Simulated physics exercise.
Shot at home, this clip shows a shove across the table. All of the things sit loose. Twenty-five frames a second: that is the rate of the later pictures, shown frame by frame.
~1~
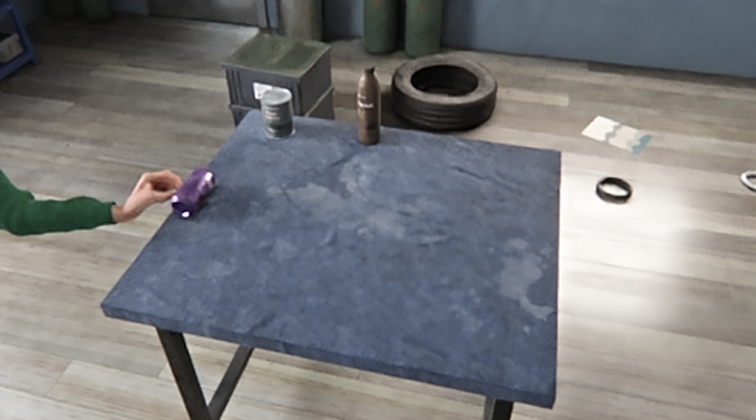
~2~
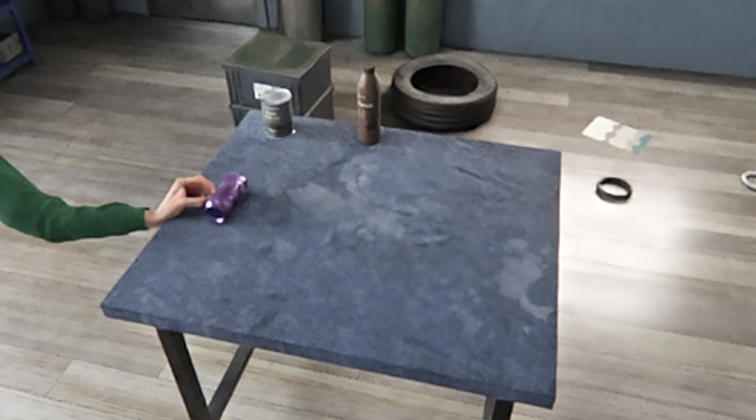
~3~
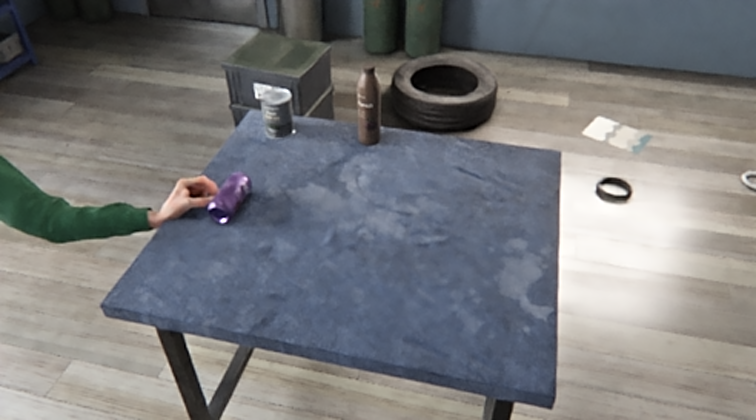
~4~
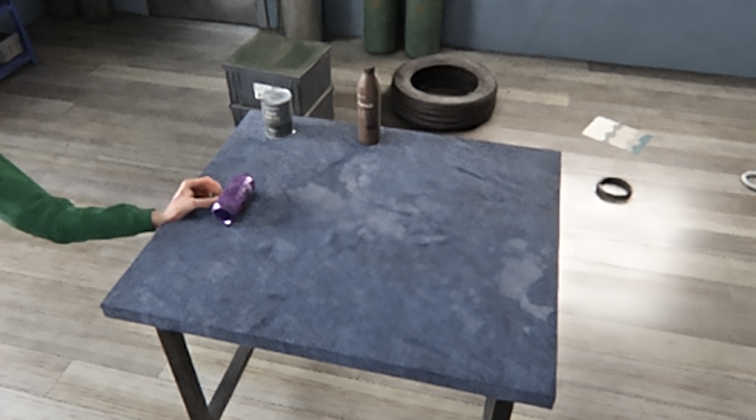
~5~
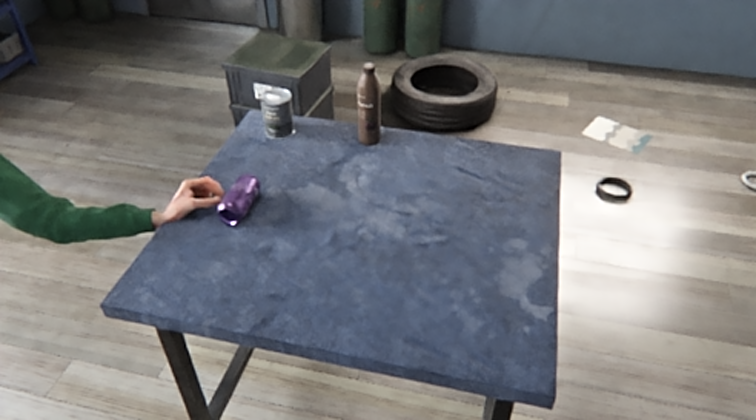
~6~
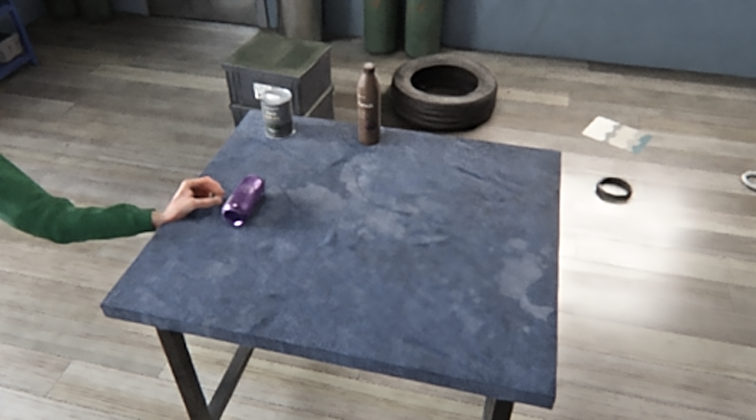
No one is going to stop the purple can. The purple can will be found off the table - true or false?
False, it remains on the table.
Then, 0.30 s on from there, purple can shifted well along near (276, 205).
Then, 0.60 s on from there, purple can shifted well along near (299, 209).
In the end, moved from the start, purple can. At the end, from the last picture's camera, purple can near (320, 212).
